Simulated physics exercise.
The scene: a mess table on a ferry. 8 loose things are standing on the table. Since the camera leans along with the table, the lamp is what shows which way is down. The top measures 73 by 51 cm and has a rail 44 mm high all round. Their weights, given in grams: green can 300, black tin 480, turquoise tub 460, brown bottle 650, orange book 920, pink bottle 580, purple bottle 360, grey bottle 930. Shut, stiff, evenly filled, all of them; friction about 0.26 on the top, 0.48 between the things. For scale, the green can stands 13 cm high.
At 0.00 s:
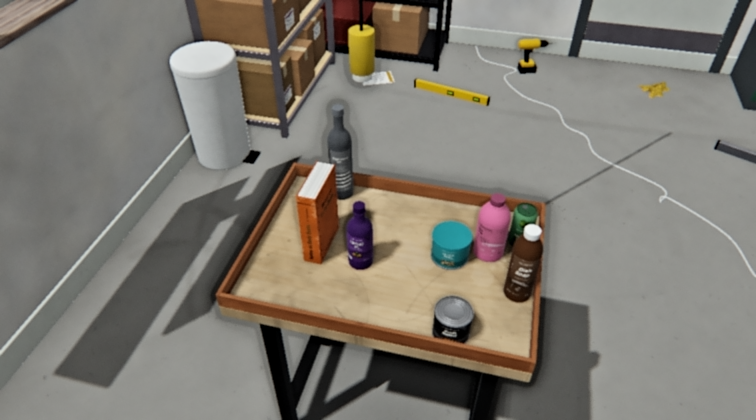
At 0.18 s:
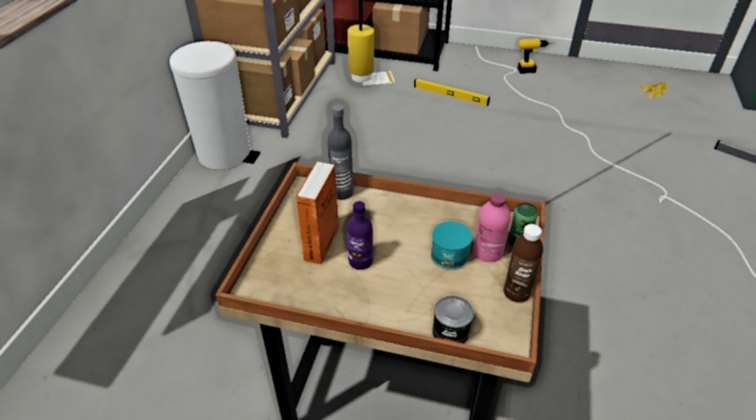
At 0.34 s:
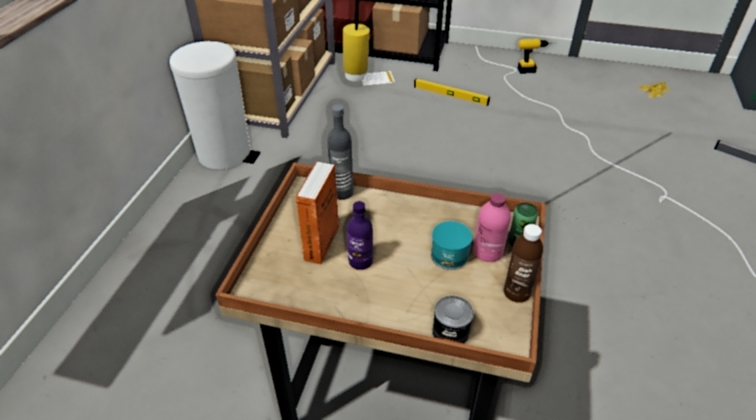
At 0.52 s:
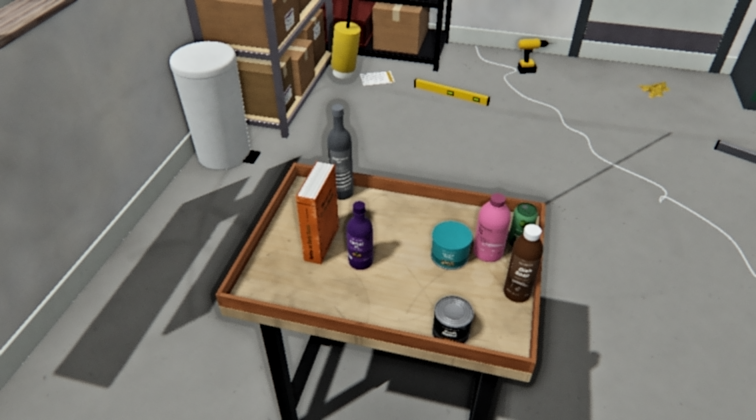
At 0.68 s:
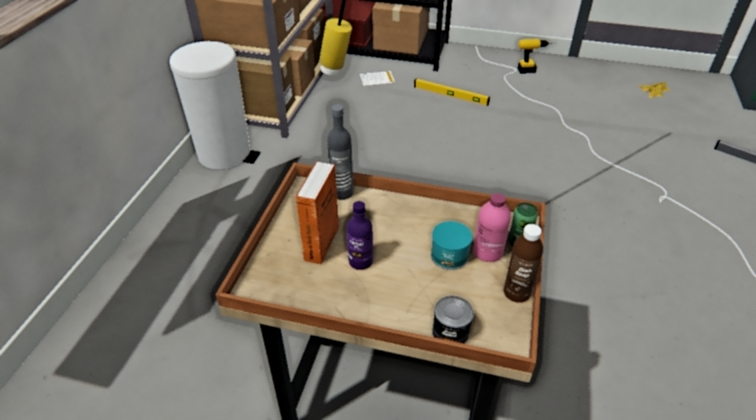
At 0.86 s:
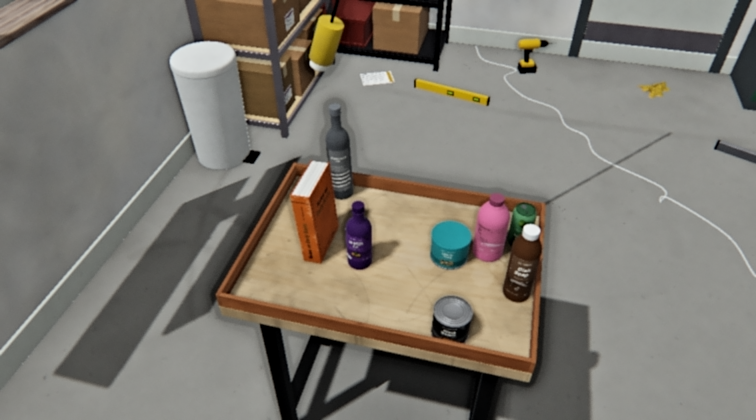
Hanging yellow lamp swinging to the left behind a railed wooden table, where bottles, tubs and an orange book barely shift.
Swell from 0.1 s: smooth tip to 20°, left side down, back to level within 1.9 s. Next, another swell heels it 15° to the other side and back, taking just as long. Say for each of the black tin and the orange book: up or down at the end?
Result: The black tin is going to stand through it, the orange book is going to tip.
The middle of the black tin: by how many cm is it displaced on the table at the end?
Displacement: Approx. 24 cm.
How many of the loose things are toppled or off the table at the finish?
Total: 2.
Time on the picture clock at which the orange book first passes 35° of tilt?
1.1 s or so.
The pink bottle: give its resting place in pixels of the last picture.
Near (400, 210).
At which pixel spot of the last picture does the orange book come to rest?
About (173, 335).
After 1.16 s, heel 19°, left side down; orange book on its side near (272, 218); black tin slid 5 cm near (429, 317); grey bottle tipped 37° from how it sat.
After 1.46 s, heel 12°, left side down; orange book and grey bottle now off the table; black tin slid 17 cm near (380, 307); pink bottle slid 17 cm.
After 1.76 s, heel 3°, left side down; black tin slid 24 cm near (350, 301); green can slid 24 cm; purple bottle slid 24 cm.
At rest (4.4 s), off the table and tipped over, orange book and grey bottle; not toppled but over 5 cm from the start, green can, black tin, turquoise tub, brown bottle, pink bottle and purple bottle. In the last view, black tin near (351, 301), orange book near (173, 335).
